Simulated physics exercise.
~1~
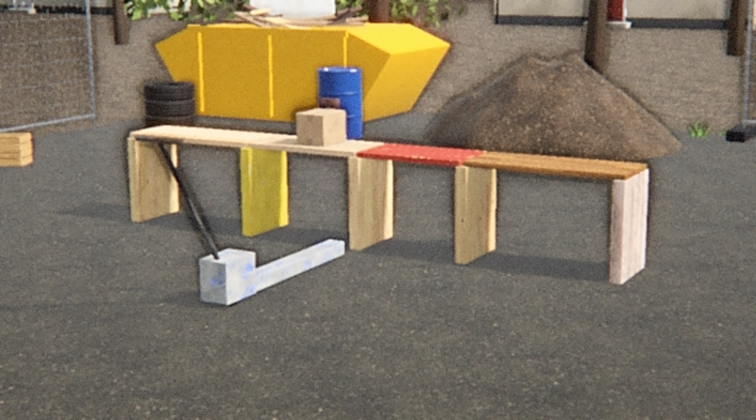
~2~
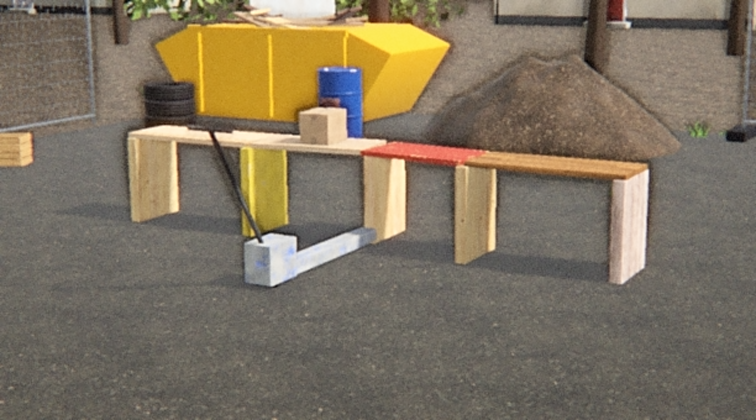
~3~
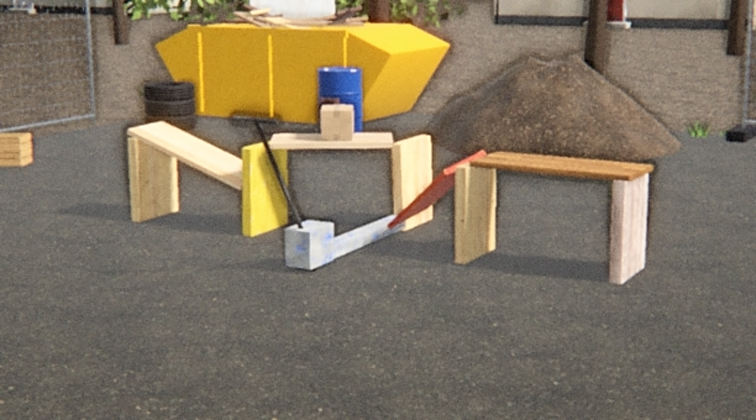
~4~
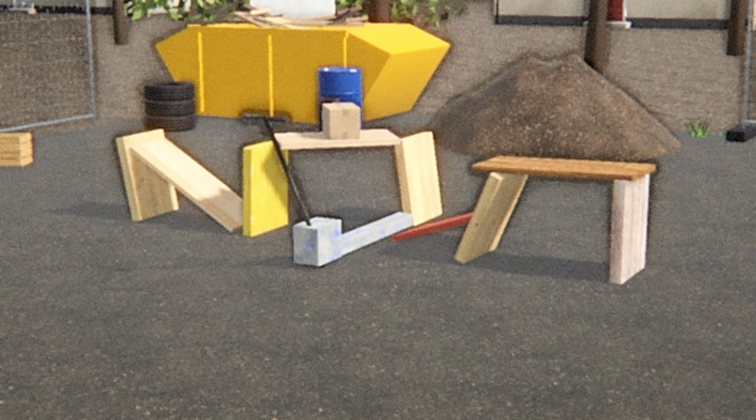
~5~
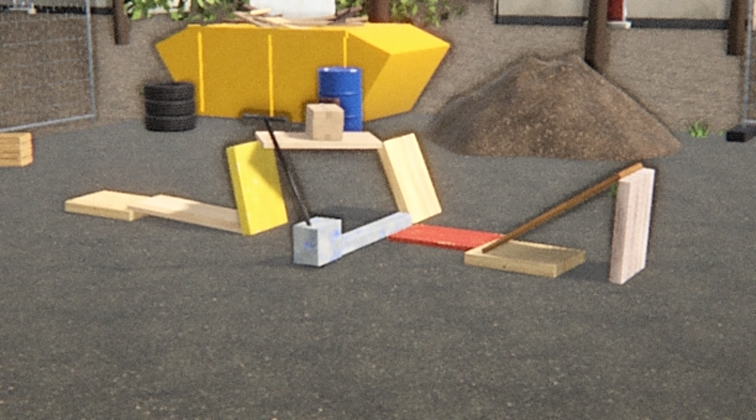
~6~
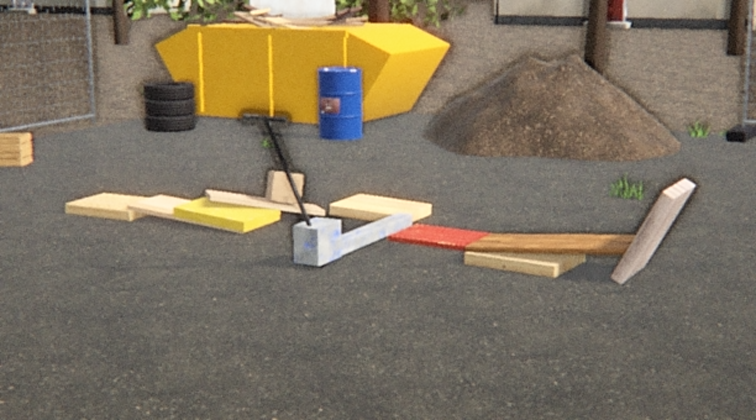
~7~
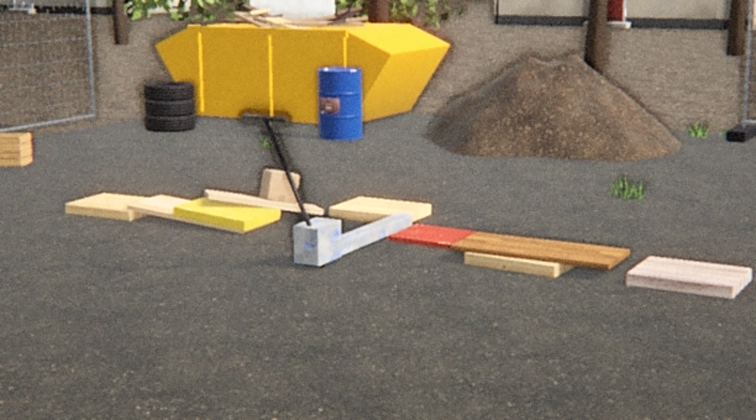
In a paved yard with a yellow skip, a blue barrel and a dirt mound behind, a row of upright timber slabs carries loose boards and a small carton. A pale jack with a black handle slides right, in low at the foot of a middle upright, pushing it along. The red board drops at one end, and the boards on the left sag down. Next the left end collapses, and the brown board tips as its support falls. The yellow upright leans and topples left, bringing down the carton. Finally the far right slab tips over, leaving everything flat.
